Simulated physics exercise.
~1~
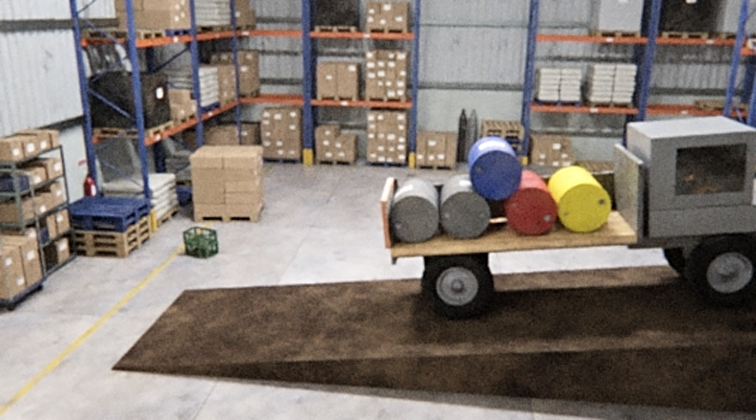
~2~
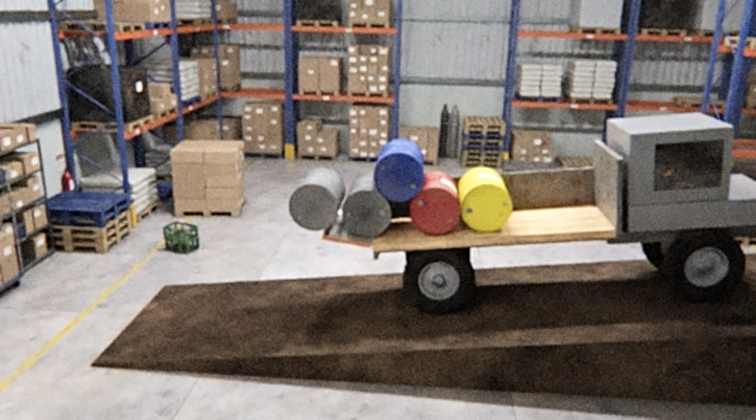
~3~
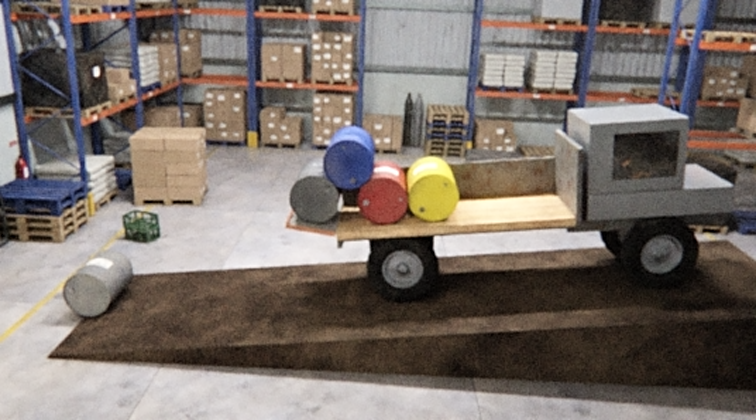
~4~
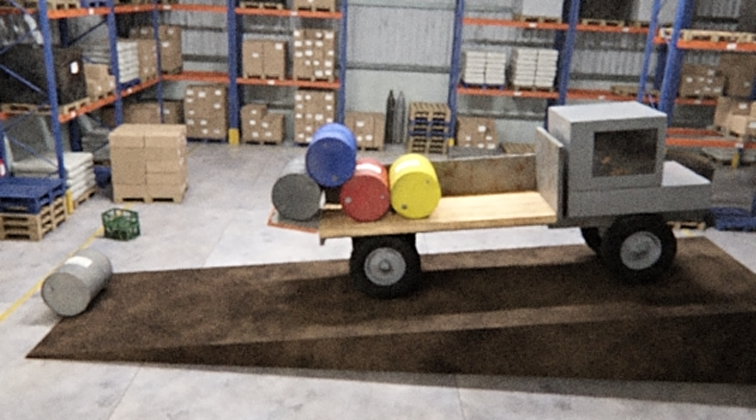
Five drums on a truck bed in a warehouse rolled left as the tailgate dropped, and one gray drum tumbled off onto the dirt ramp, while the blue, red, yellow and other gray drums stayed aboard, blue resting on top.
